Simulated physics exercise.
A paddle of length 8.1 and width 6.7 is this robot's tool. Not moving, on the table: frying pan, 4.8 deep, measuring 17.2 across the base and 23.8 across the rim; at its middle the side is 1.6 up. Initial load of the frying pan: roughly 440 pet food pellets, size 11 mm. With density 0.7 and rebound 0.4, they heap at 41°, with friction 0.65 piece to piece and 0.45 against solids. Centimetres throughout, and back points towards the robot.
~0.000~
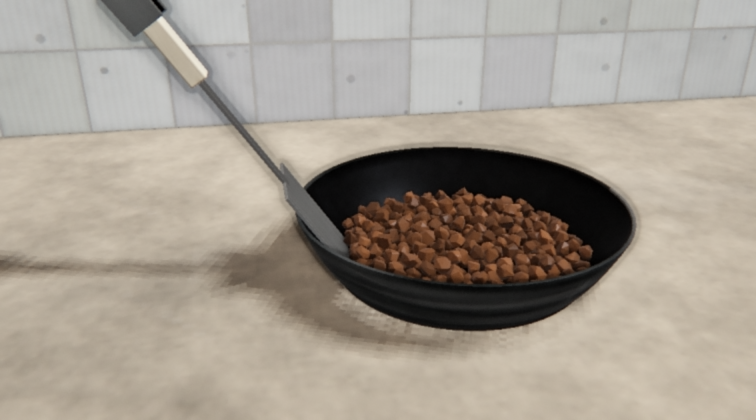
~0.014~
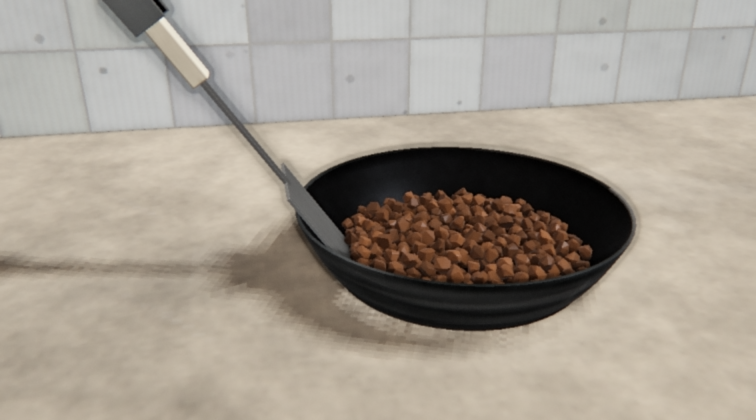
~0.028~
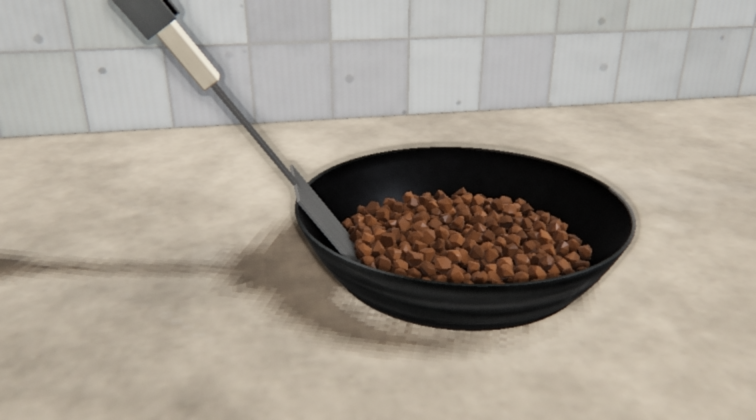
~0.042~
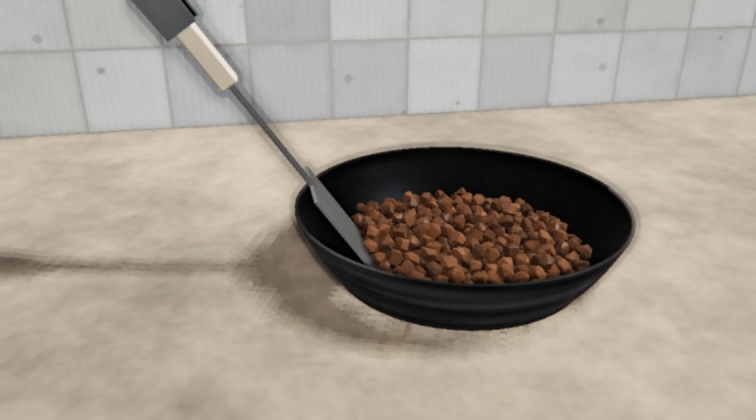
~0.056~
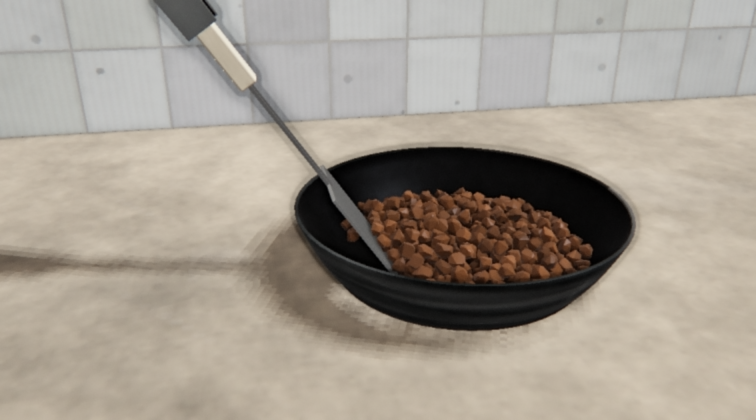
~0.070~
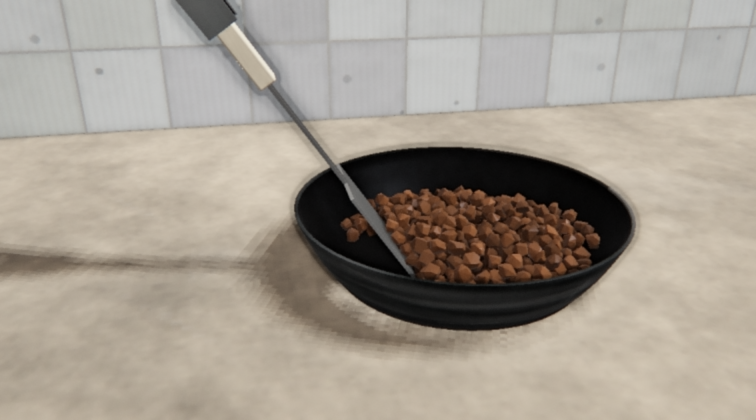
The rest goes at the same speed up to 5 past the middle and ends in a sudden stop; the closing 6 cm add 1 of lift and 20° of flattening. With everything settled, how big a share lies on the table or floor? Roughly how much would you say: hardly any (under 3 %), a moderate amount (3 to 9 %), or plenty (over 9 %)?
I'd say hardly any.
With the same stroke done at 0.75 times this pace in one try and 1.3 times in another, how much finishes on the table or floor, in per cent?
The two tries give about 0 and 0 in a hundred.
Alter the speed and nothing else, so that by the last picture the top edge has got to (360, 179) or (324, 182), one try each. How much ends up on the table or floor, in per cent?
That comes to some 0 and some 0 percent, in that order.
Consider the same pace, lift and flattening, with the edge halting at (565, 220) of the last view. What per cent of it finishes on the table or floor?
15 %, roughly.
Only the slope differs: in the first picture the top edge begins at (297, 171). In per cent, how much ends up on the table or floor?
I'd estimate close to 0 per cent.
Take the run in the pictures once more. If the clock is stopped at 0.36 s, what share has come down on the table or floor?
Roughly 2 percent of it.
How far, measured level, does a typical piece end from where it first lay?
The figure is about 3 cm.
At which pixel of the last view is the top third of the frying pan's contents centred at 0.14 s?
I'd put it somewhere near (521, 217).
After 0.10 s, sloping 55°, highest piece 5 above the table; 443 in the frying pan.
After 0.14 s, sloping 47°, highest piece 6 above the table; 443 in the frying pan.
After 0.36 s, sloping 36°, highest piece 6 above the table; 438 in the frying pan, 5 on the table or floor.
After 1.41 s, sloping 36°, highest piece 6 above the table; 438 in the frying pan, 5 on the table or floor.
At rest, 438 in the frying pan, 5 on the table or floor. That is 1 % on the table or floor.
